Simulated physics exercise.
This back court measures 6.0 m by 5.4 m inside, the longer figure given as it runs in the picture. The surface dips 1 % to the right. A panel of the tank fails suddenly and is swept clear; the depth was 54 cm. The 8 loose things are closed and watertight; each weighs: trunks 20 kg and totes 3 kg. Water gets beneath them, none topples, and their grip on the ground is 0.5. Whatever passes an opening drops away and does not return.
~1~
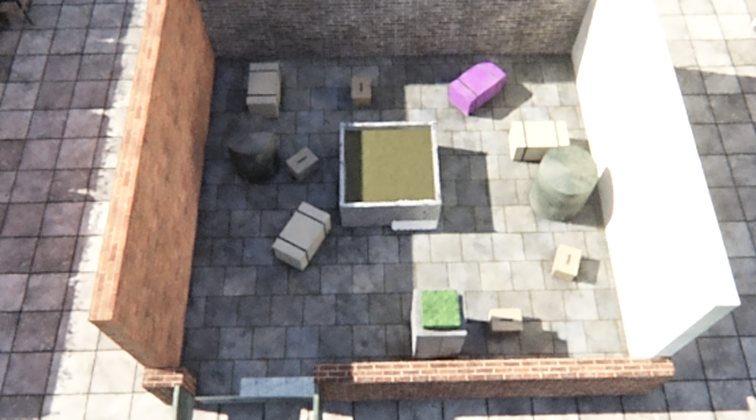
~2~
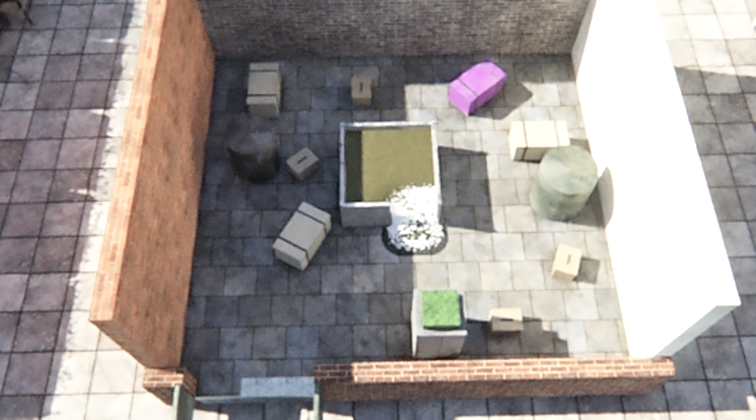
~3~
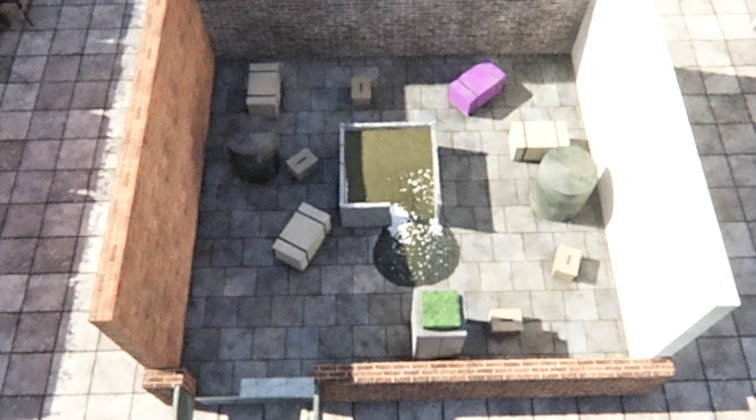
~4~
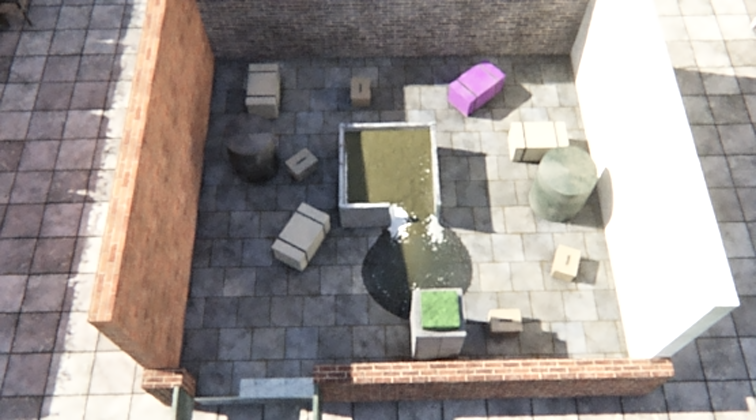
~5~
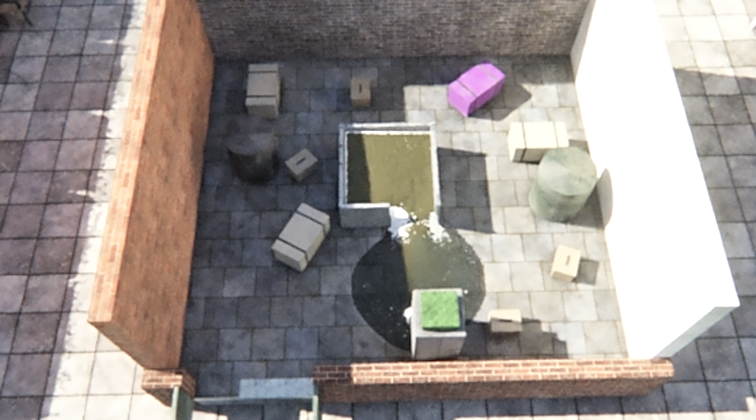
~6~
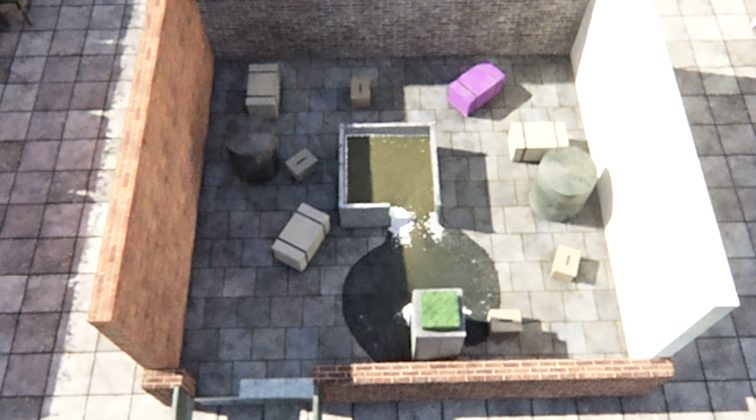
In a walled back court, water burst through the near side of a square tank and spread in a widening dark pool around the green-topped block, while the purple trunk and scattered boxes stayed put.
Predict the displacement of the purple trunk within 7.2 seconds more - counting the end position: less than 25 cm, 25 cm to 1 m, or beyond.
Purple trunk barely shifts.
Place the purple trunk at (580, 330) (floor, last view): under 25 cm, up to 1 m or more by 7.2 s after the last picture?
It travels far.
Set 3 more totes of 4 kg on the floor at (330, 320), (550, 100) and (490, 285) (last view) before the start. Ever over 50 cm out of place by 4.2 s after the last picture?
In that order: Over, under, over.
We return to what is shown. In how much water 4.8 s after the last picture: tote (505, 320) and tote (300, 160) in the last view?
Roughly 6 and 0 cm.
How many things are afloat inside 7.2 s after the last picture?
At that moment 2.
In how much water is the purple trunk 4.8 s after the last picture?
About 0 cm.
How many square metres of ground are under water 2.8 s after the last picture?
Roughly 14 m2.
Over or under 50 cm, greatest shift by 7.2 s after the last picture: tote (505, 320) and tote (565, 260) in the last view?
In turn: Past it, more.
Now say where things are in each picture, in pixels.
The first picture shows the purple trunk at (478, 80), on the bottom; water covers 1.7 m2; 0 of 8 have shifted.
The second picture shows the purple trunk at (478, 79), on the bottom; water covers 2.1 m2; 0 of 8 have shifted.
The third picture shows the purple trunk at (478, 80) rests on the ground; water covers 2.6 m2; 0 of 8 have shifted.
The fourth picture shows the purple trunk at (477, 80), on the bottom; 3.3 m2 under water; 0 of 8 have shifted.
The fifth picture shows the purple trunk at (477, 81), on the bottom; 3.9 m2 under water; 0 of 8 have shifted.
The sixth picture shows the purple trunk at (477, 80) rests on the ground; water covers 4.7 m2; 0 of 8 have shifted.
Then, 0.9 s after the last picture the purple trunk is near (477, 80), 0.0 m from its start, aground; 0 of 8 are out; 1 afloat.
Then, 2.8 s after the last picture the purple trunk is near (477, 80), 0.0 m from its start, aground; 0 of 8 are out; 2 afloat.
Then, 4.8 s after the last picture the purple trunk is near (477, 80), 0.0 m from its start, aground; 0 of 8 are out; 1 afloat.
Then, 7.2 s after the last picture the purple trunk is near (477, 80), 0.0 m from its start, aground; 0 of 8 are out; 2 afloat.
